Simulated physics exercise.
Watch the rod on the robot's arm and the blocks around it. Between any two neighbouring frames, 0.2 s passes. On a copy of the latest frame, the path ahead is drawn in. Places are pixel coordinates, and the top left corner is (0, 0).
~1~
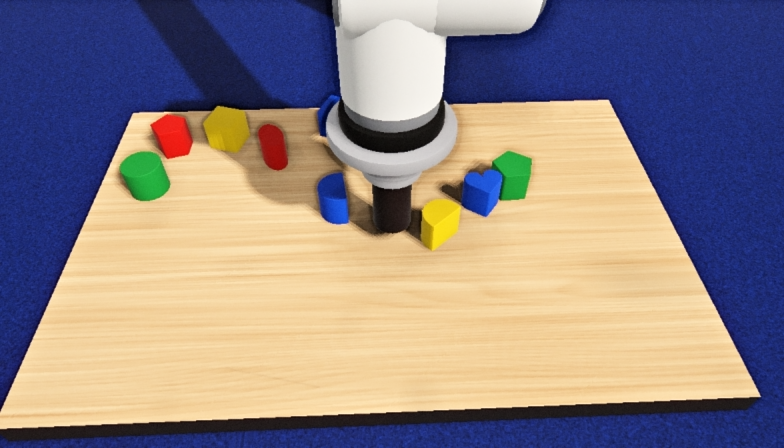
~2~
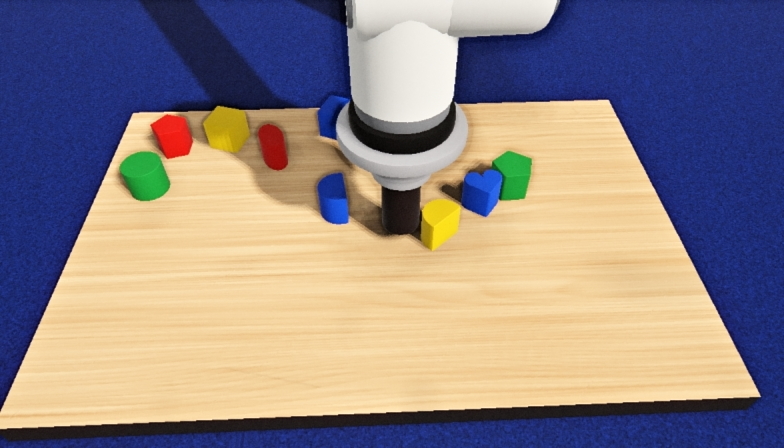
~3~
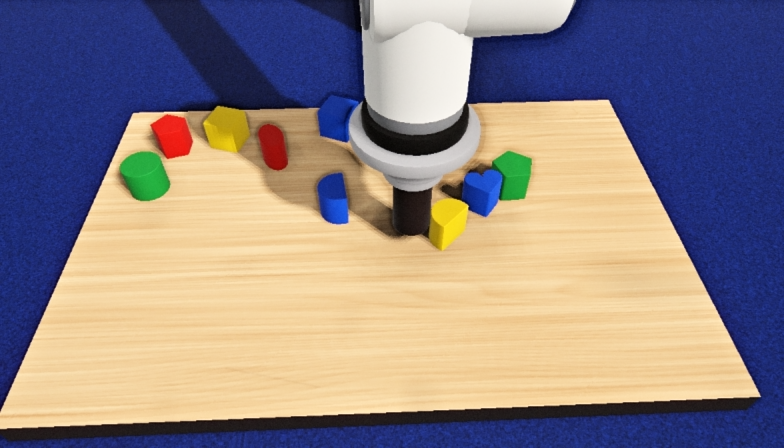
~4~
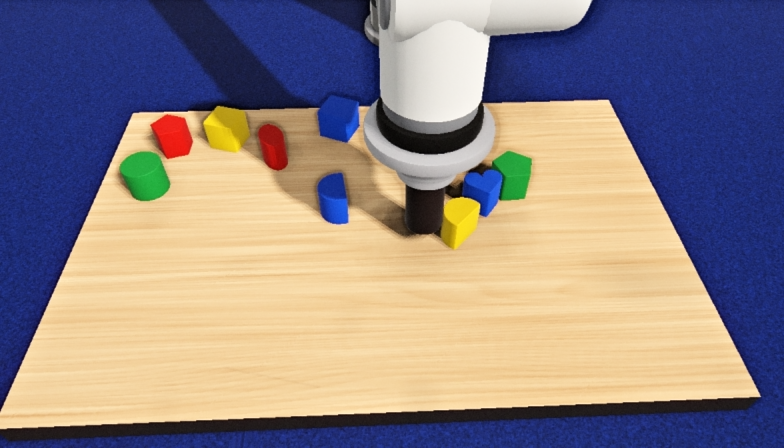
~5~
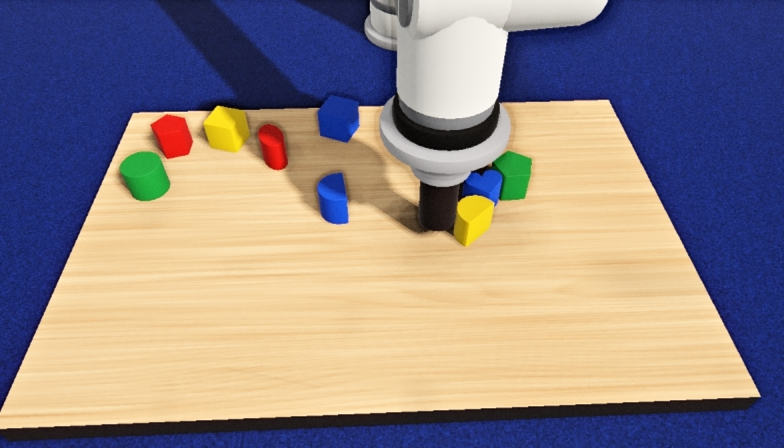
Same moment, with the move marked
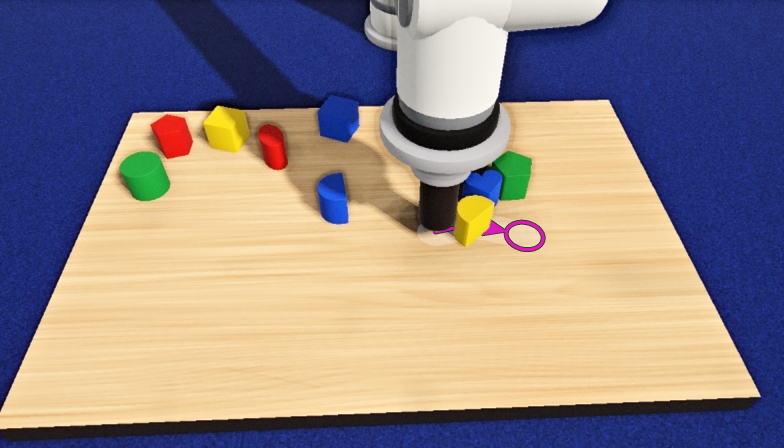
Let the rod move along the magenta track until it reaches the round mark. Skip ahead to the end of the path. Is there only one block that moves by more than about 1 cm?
Yes
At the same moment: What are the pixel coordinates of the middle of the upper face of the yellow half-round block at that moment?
The centre of its top face lies at (562, 203).
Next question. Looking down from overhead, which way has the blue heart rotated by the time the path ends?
Viewed from the top, it goes anticlockwise.
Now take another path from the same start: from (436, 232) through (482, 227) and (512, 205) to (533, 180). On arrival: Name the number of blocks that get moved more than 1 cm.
By the end of the path, three or more blocks have moved more than about a centimetre.
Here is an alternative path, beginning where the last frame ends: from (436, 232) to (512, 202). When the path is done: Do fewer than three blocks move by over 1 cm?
My answer is no.
The drawn path runs from (436, 232) via (464, 226) and (494, 228), ending at (525, 236).
The first path, step by step. Halfway along, rod (482, 213); yellow half-round block (520, 202); blue heart (488, 179), turned 20° anticlockwise.
At the end, rod (528, 223); yellow half-round block (562, 203), turned 40° anticlockwise; blue heart (489, 179), turned 25° anticlockwise; green pentagonal block not moved.
